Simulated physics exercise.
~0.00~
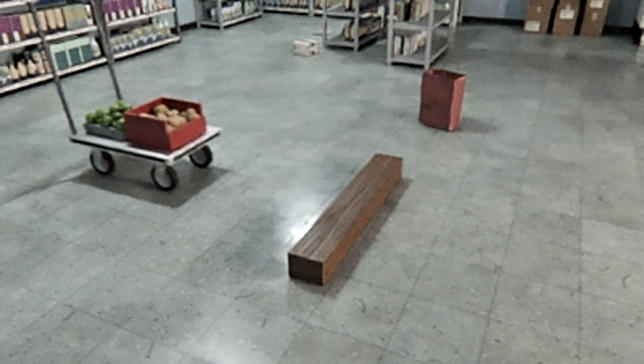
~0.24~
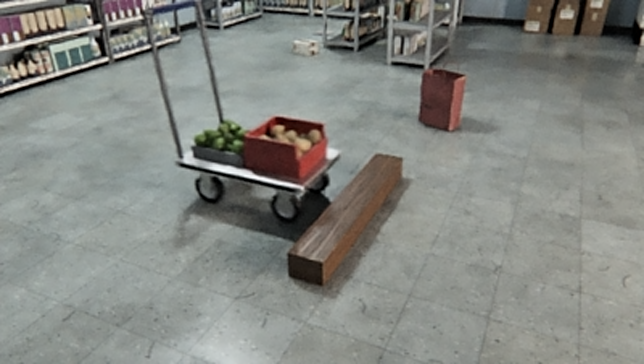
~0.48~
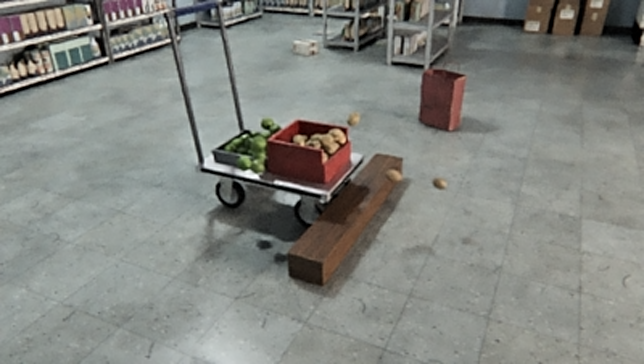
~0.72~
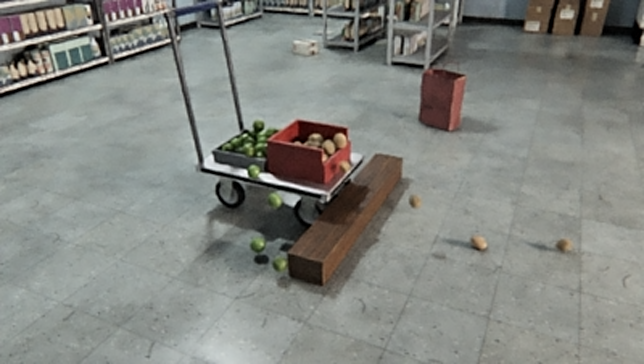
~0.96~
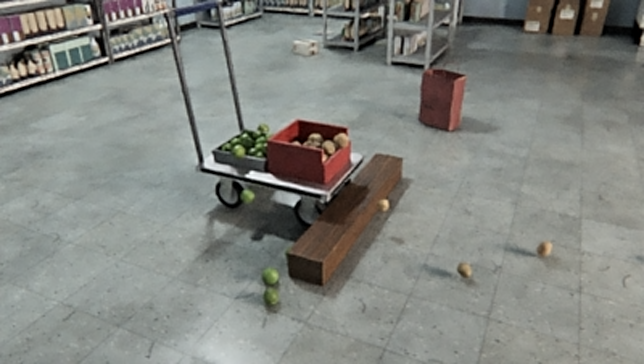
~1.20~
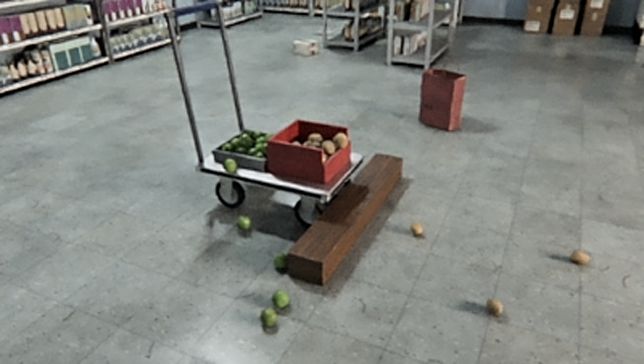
In the video, a flat cart carrying a red tub of brownish round pieces and a grey tub of green apples rolls right and stops against a wooden beam. Several pieces fly out over the beam and some apples spill off the front, ending scattered on the floor.
